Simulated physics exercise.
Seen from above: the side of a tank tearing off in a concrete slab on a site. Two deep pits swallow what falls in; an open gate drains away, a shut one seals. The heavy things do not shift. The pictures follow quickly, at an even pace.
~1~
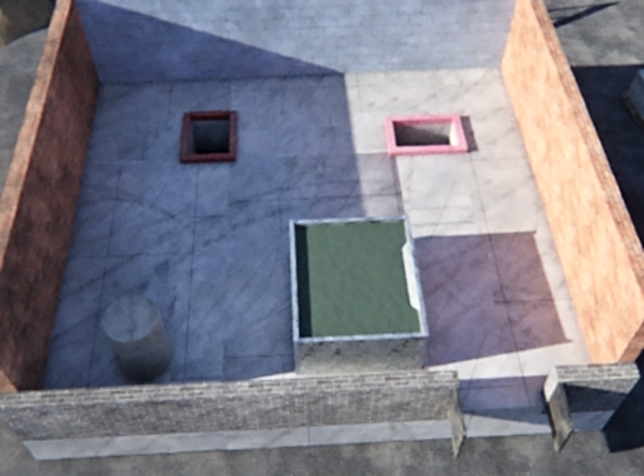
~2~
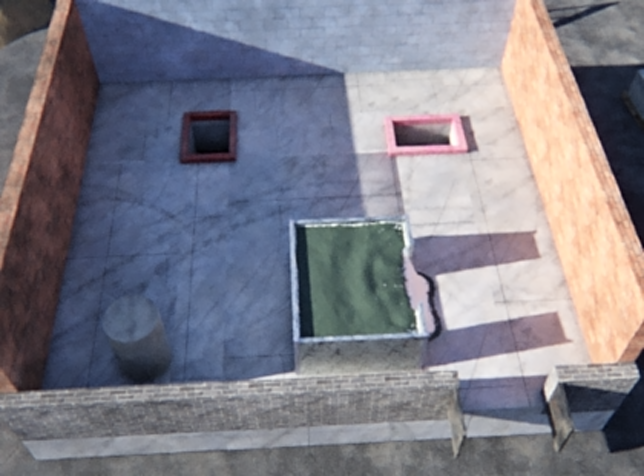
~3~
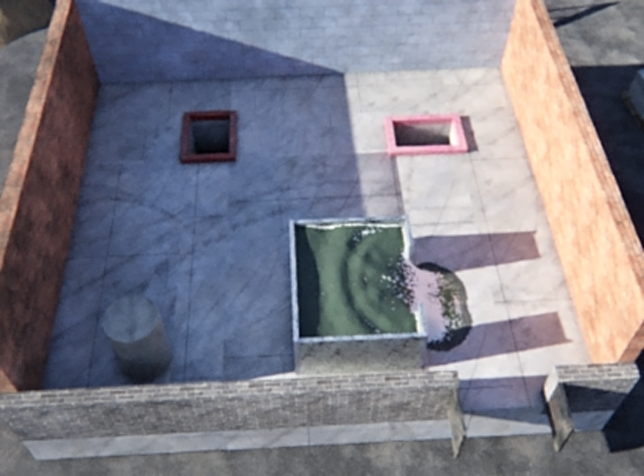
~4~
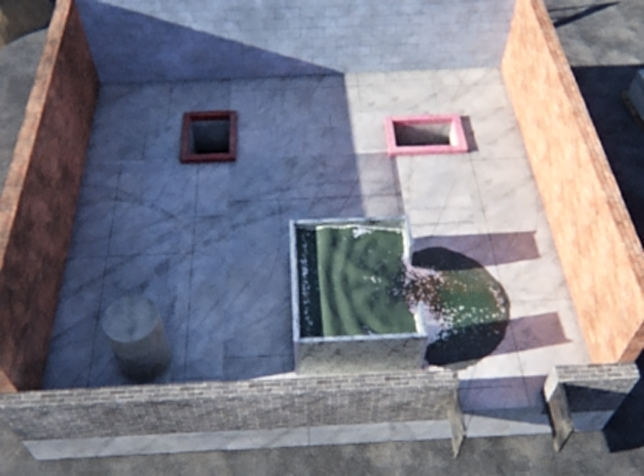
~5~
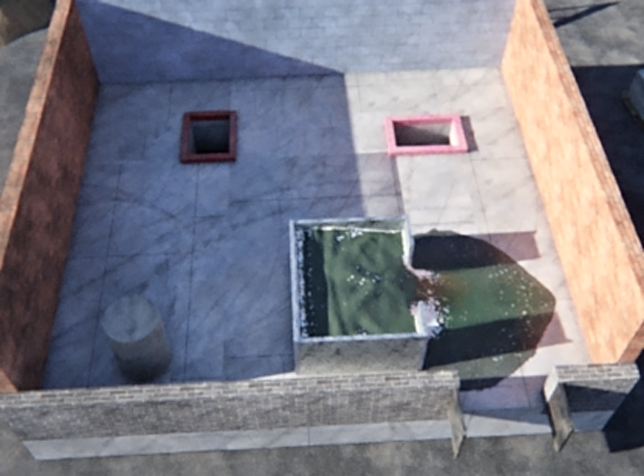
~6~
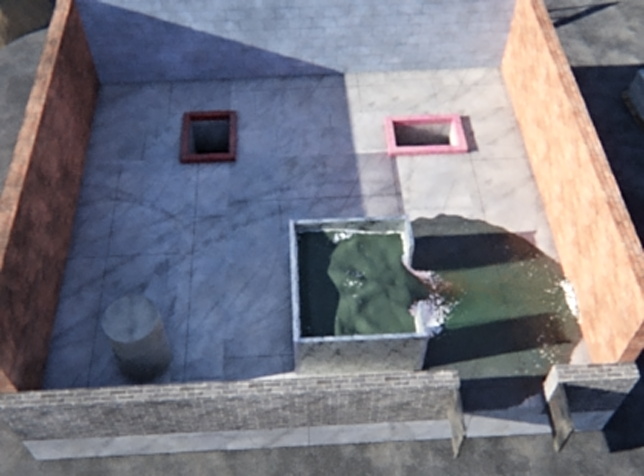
Green water in a square tank burst out through its broken right side, spread across the pale slab in a widening dark pool, and splashed against the orange wall on the right.
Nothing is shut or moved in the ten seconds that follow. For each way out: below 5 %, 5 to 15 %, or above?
In the end: The gate takes more than 15 %; the pink pit takes less than 5 %; the red pit takes less than 5 %.
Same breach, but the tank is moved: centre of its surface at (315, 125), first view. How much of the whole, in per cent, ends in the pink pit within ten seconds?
Parts in a hundred: Pink 20.
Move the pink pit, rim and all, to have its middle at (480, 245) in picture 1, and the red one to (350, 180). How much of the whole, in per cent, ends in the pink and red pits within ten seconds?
Roughly, in per cent: Pink 8, red 0.
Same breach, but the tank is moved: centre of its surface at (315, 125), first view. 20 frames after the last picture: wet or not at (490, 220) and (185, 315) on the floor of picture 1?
In that order: Under water, dry.
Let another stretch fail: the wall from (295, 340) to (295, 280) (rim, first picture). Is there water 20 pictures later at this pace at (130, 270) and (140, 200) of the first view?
One after the other: Wet, wet.
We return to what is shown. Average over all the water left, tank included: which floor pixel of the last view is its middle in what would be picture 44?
I would point to (428, 232).
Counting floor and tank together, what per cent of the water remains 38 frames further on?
Near 82 in a hundred.
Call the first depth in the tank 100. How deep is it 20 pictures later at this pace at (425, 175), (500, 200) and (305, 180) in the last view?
In that order: 4, 12 and 0 per cent.
A moment on, water covers 20 % of the floor; the gate 1 %, the pink pit 0 %, the red pit 0 %.
Next, water covers 20 % of the floor; the gate 3 %, the pink pit 0 %, the red pit 0 %.
Then, water covers 30 % of the floor; the gate 9 %, the pink pit 0 %, the red pit 0 %.
Later, water covers 60 % of the floor; the gate 17 %, the pink pit 1 %, the red pit 0 %.
In the end, water covers 85 % of the floor; the gate 25 %, the pink pit 1 %, the red pit 0 %.
